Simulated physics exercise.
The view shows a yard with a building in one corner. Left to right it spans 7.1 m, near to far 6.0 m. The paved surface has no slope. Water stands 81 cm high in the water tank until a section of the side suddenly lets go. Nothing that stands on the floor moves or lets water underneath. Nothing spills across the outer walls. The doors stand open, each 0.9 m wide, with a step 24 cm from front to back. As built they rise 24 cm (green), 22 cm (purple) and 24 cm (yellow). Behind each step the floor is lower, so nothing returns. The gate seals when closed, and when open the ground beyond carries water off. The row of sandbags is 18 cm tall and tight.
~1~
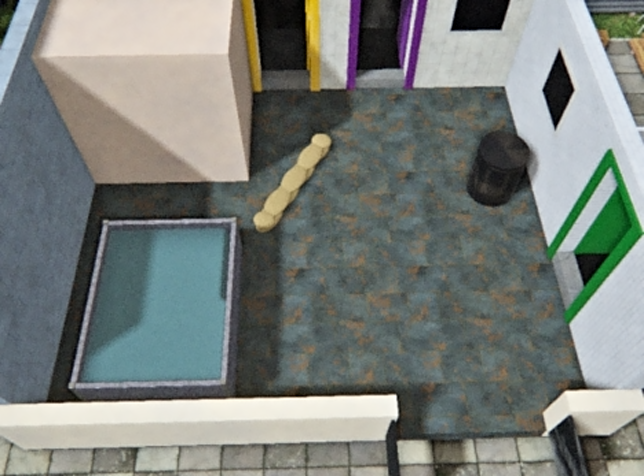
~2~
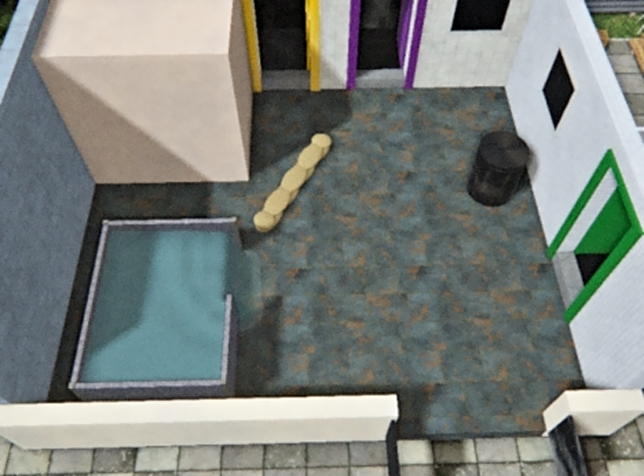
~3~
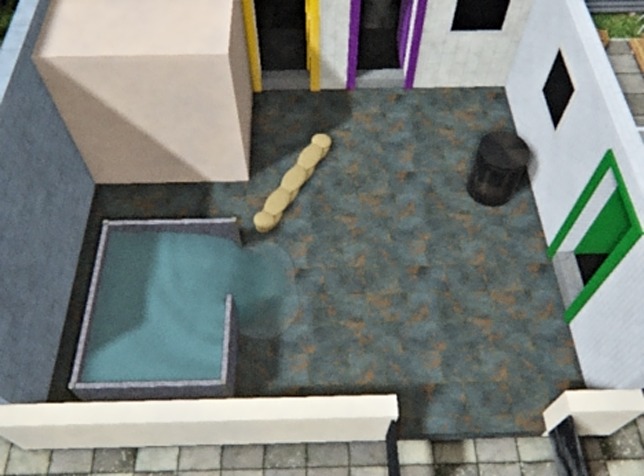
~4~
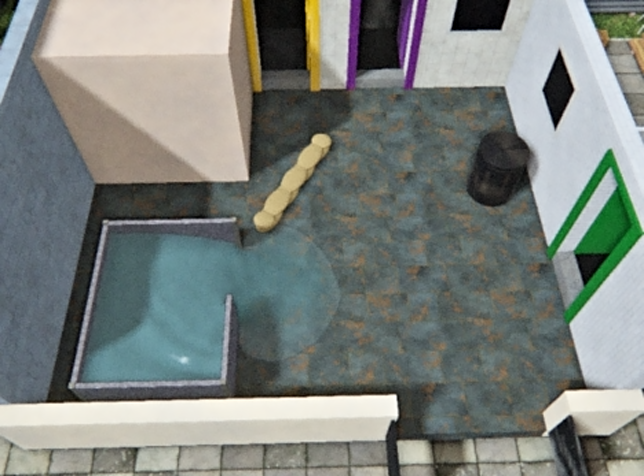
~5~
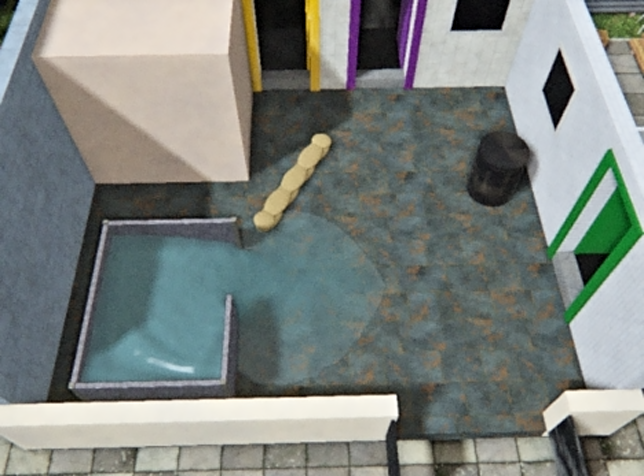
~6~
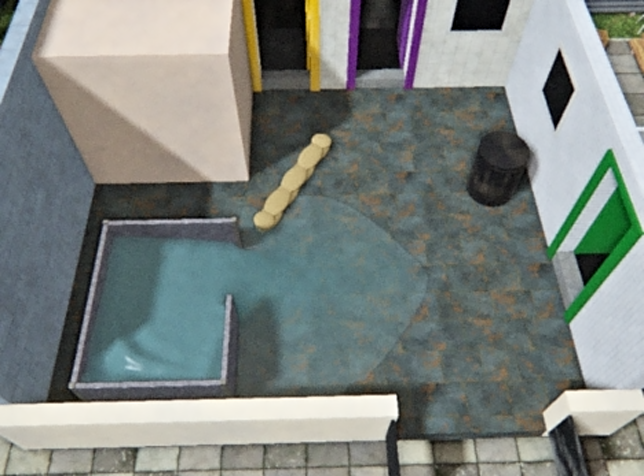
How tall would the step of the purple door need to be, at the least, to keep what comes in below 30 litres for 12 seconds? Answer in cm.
It would have to be roughly 7 cm high.
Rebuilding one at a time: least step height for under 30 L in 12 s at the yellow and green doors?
About 9.5 cm at yellow and 18 cm at green.
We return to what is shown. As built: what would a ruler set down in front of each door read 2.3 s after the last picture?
Depths in cm: Green 22, purple 7, yellow 0.
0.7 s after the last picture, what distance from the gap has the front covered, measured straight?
Roughly 4.8 m.
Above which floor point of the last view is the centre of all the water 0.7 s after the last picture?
At about (241, 306).
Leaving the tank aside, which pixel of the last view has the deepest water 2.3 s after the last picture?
Near (502, 88).
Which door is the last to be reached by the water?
The yellow one.
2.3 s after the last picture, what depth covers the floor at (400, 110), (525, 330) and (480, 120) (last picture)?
About 2, 10 and 7 cm.
Then, 0.7 s after the last picture water covers 50 % of the floor, deepest (42 cm) near (247, 283); it has not reached the purple door.
Then, 2.3 s after the last picture water covers 65 % of the floor, deepest (39 cm) near (502, 88); 7 cm at the purple door, 0 litres in over its 22 cm step.
Then, 11.3 s after the last picture water covers 95 % of the floor, deepest (11 cm) near (255, 113); 9 cm at the purple door, 0 litres in over its 22 cm step.
At the purple door as built, the water peaked near 12 cm, 3.7 s after the last picture.
Run again over the same 12 s with other heights there, 52 litres in over 6 cm, 17 litres over 8 cm. The limit of 30 litres is kept from about 7 cm up.
